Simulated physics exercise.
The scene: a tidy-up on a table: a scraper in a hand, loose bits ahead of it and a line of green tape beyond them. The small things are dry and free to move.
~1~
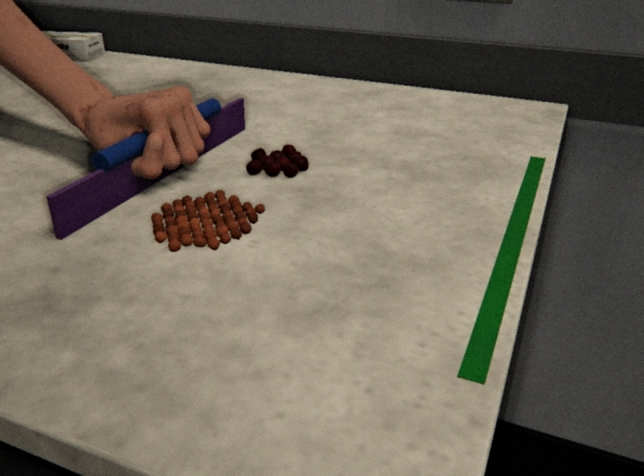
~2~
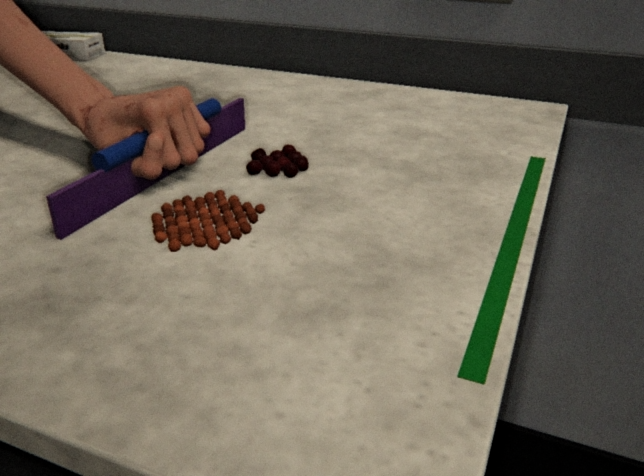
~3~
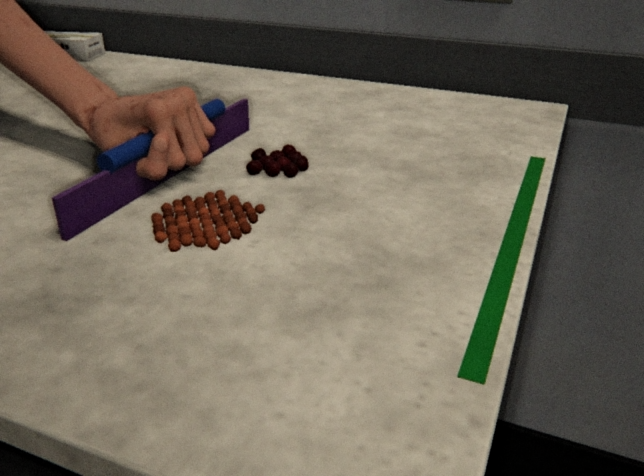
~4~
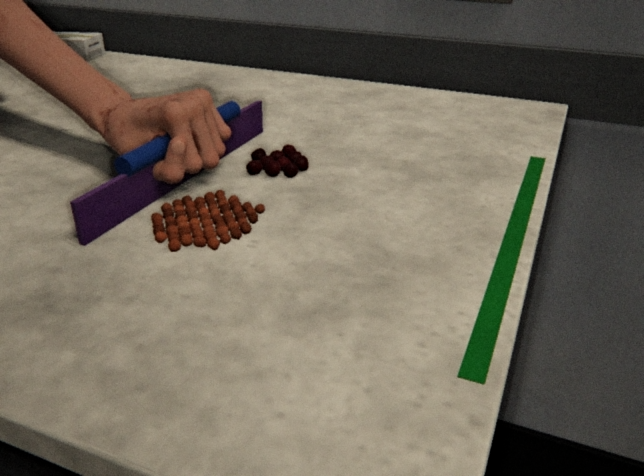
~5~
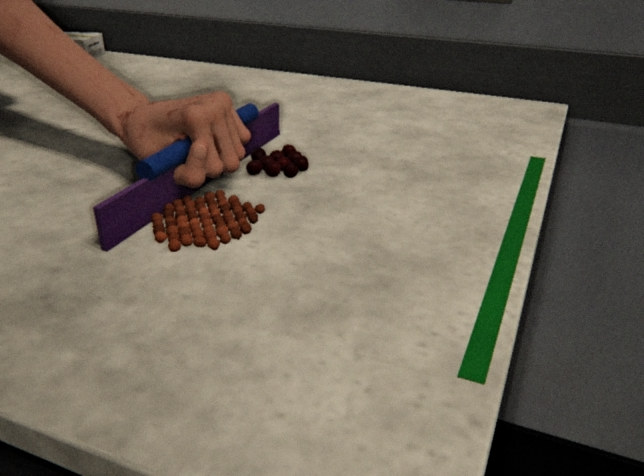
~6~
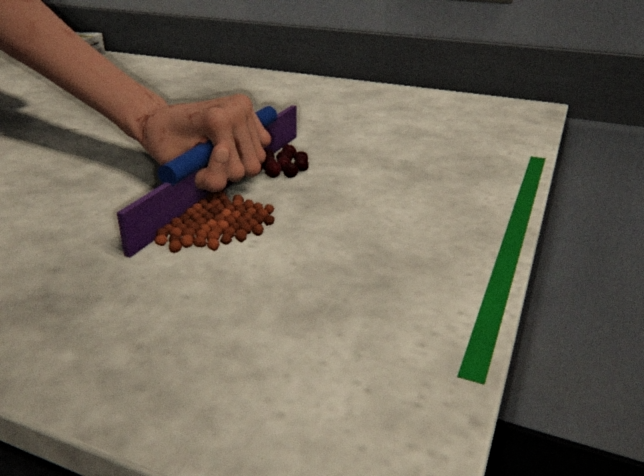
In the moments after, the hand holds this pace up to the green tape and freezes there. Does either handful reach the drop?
The near handful sends some to the floor and the far handful sends some to the floor.
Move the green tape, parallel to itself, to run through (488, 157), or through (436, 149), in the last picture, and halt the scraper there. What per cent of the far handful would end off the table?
About 0 and 0 per cent.
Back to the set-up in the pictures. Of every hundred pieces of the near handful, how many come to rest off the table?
It comes to 100 per cent or so.
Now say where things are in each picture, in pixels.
In the first picture, scraper at (72, 206), at rest; green tape at (536, 164), right by the edge; edge at (536, 245); near handful at (205, 219), some clay pellets; far handful at (284, 164), a few dried cherries.
In the second picture, scraper at (72, 206), at rest; far handful at (284, 164).
In the third picture, scraper at (77, 208); near handful at (205, 219).
In the fourth picture, scraper at (95, 212); far handful at (284, 164).
In the fifth picture, scraper at (117, 217); near handful at (205, 219).
In the sixth picture, scraper at (140, 222); green tape at (536, 164); edge at (536, 245); near handful at (220, 219), about two thirds pushed along; far handful at (284, 164), a small part pushed along.
Then, 0.76 s past the last view, scraper still moving, near (370, 172); near handful all on the table, its front near (405, 259); far handful all on the table, its front near (421, 192).
Then, 1.53 s past the last view, scraper stopped at the green tape; near handful most over the edge; far handful about half over the edge.
Then, 1.81 s past the last view, scraper stopped at the green tape; near handful all over the edge; far handful all over the edge.
Finally, scraper stopped at the green tape; near handful all over the edge; far handful all over the edge.
